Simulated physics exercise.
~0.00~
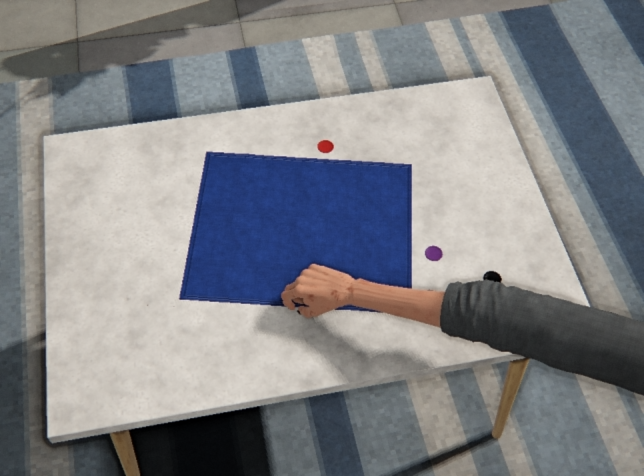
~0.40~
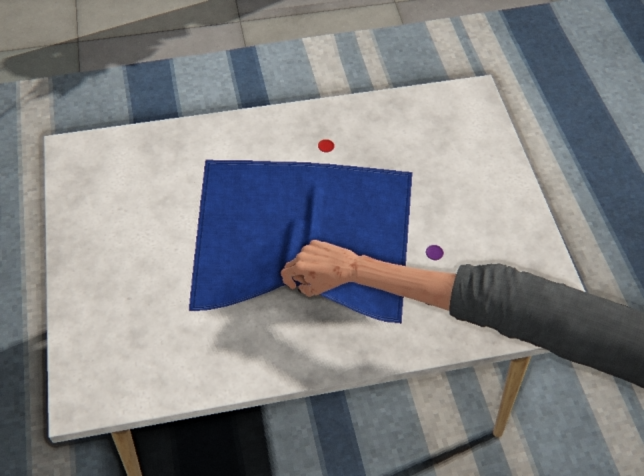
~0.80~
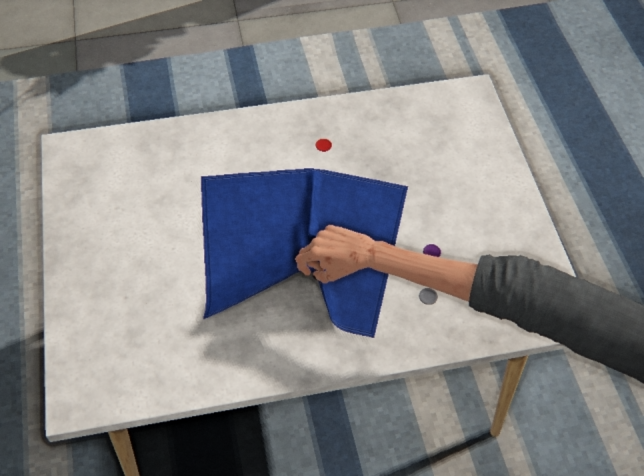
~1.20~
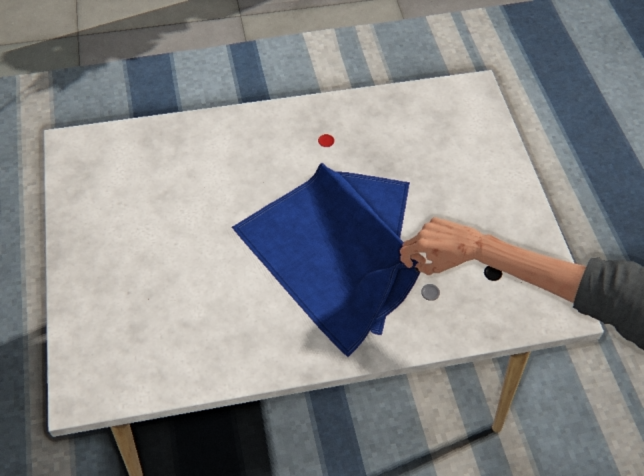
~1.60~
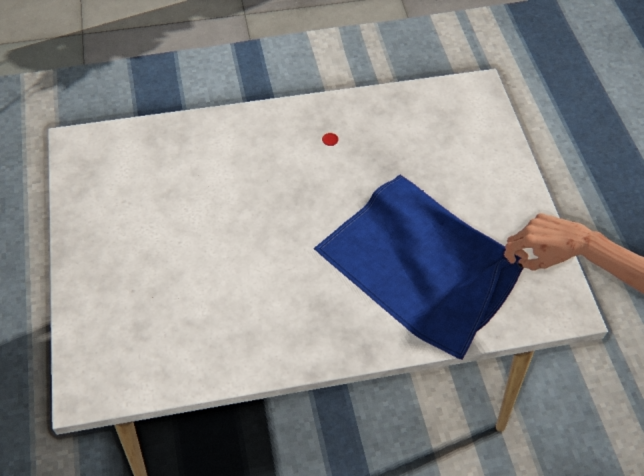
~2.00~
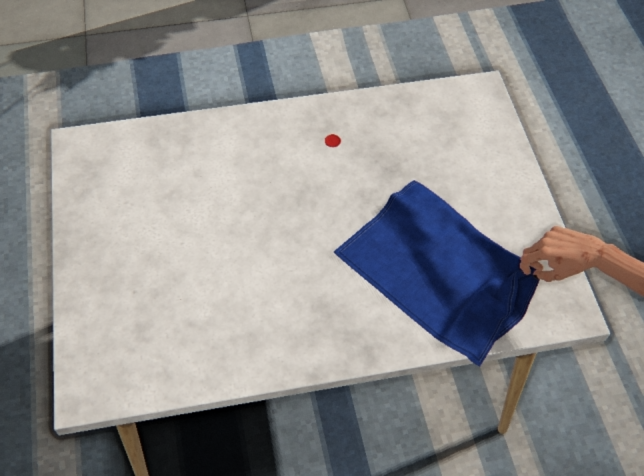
A hand pinched the near edge of a blue cloth on a pale table, lifted it into a fold, then dragged it right, covering a purple dot, a grey one and a black one, while a red dot stayed uncovered.
